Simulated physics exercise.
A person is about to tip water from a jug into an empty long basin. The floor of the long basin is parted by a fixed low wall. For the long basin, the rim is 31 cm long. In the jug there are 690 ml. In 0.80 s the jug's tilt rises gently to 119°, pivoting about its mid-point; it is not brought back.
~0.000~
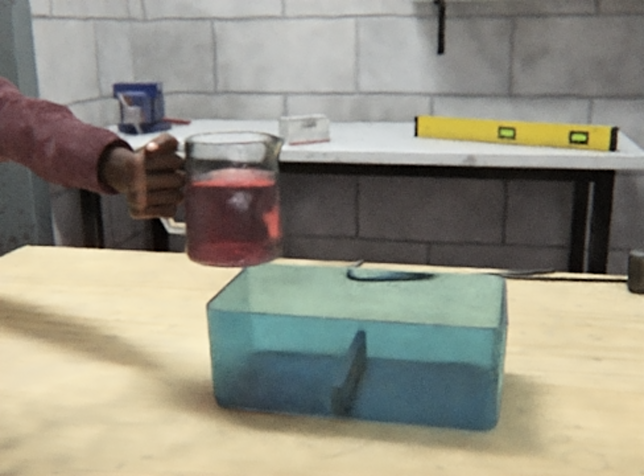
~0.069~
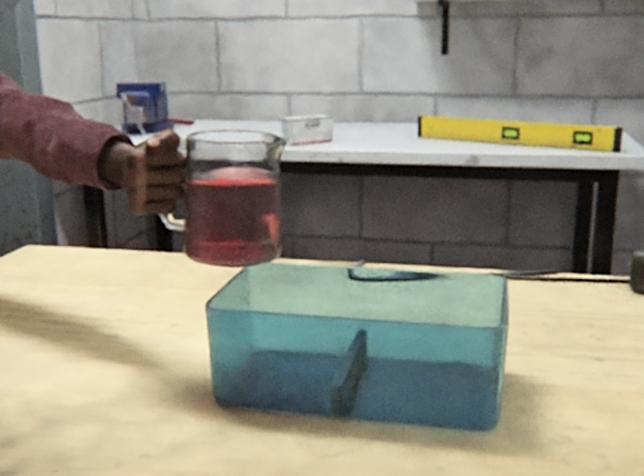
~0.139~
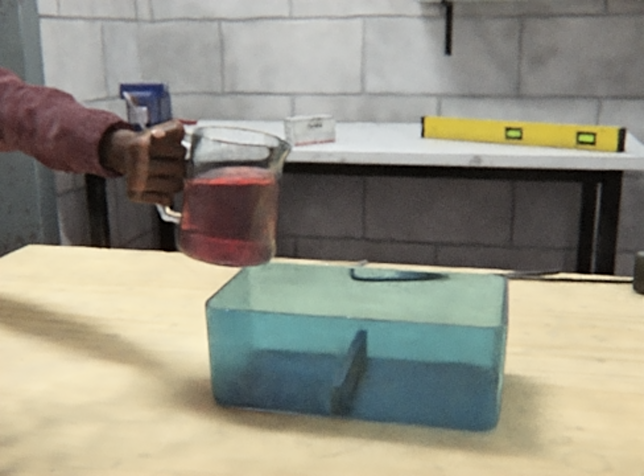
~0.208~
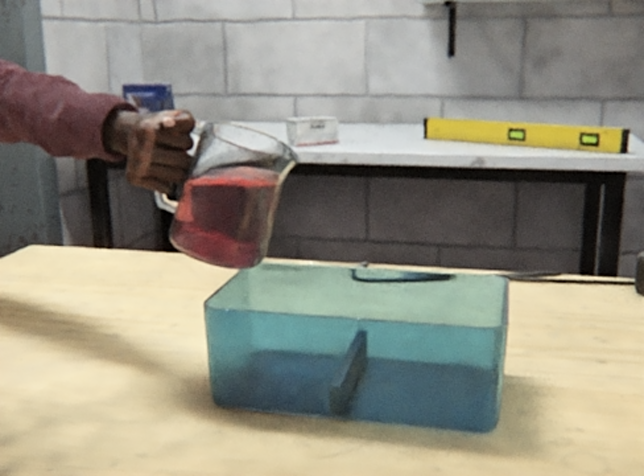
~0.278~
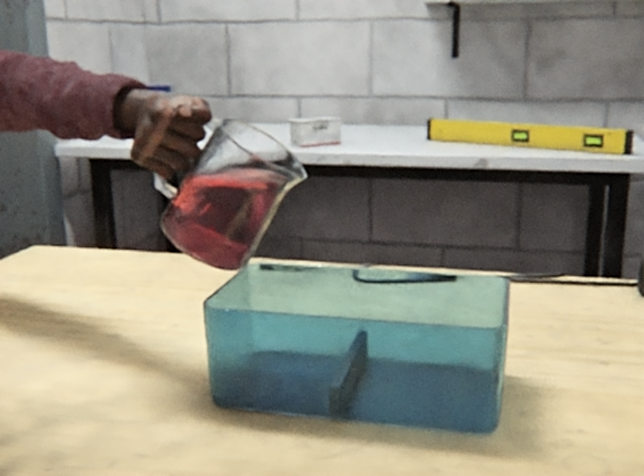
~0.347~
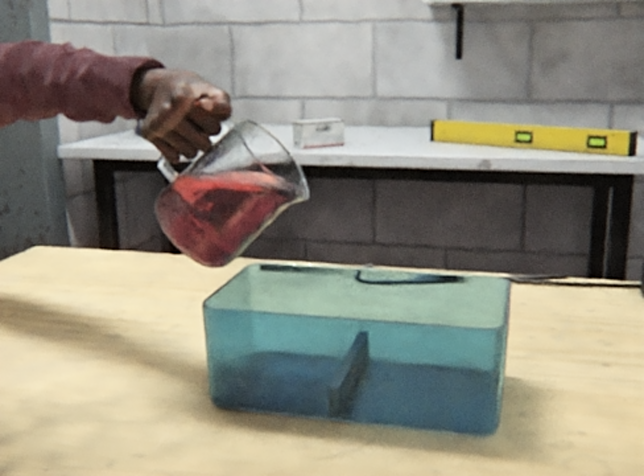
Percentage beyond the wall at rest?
33 per cent.
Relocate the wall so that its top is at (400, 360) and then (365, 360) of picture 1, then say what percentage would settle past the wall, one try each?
10 then 20 %.
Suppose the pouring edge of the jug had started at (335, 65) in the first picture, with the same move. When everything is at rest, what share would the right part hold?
In that case roughly 80 per cent.
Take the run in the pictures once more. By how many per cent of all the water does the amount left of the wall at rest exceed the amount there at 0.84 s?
About 10 percent, give or take.
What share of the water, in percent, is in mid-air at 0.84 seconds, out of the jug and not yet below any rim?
5 per cent, roughly.
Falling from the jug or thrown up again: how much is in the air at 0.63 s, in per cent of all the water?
Roughly 20 percent.
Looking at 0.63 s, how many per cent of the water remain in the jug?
At that time about 58 in a hundred parts are still held.
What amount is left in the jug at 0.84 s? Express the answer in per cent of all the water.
I'd estimate some 12 per cent.
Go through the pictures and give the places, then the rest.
In the first picture, it leans 0°; its right rim is at (284, 140); the water meets the walls at (193, 175) and (276, 178); the long basin's rim runs from (228, 286) to (506, 302); the wall's top is at (351, 357).
In the second picture, it leans 2°; its right rim is at (286, 141); the water meets the walls at (194, 175) and (276, 177).
In the third picture, it leans 9°; its right rim is at (292, 147); the water meets the walls at (196, 175) and (278, 176).
In the fourth picture, it leans 19°; its right rim is at (299, 159); the water meets the walls at (191, 183) and (282, 177).
In the fifth picture, it leans 32°; its right rim is at (306, 177); the water meets the walls at (180, 191) and (289, 180).
In the sixth picture, it leans 47°; its right rim is at (309, 198); the water meets the walls at (172, 187) and (302, 189).
After 0.63 s the tilt is 107° and 59 per cent is still to pour, 13 is left of the wall and 8 right of it.
After 0.84 s the tilt is 119° and 11 per cent is still to pour, 56 is left of the wall and 28 right of it.
After 1.06 s the tilt is 119° and 1 per cent is still to pour, 68 is left of the wall and 29 right of it.
After 1.30 s the tilt is 119° and 0 per cent is still to pour, 67 is left of the wall and 32 right of it.
In the end 66 per cent lies left of the wall, 33 right of it and 2 outside.
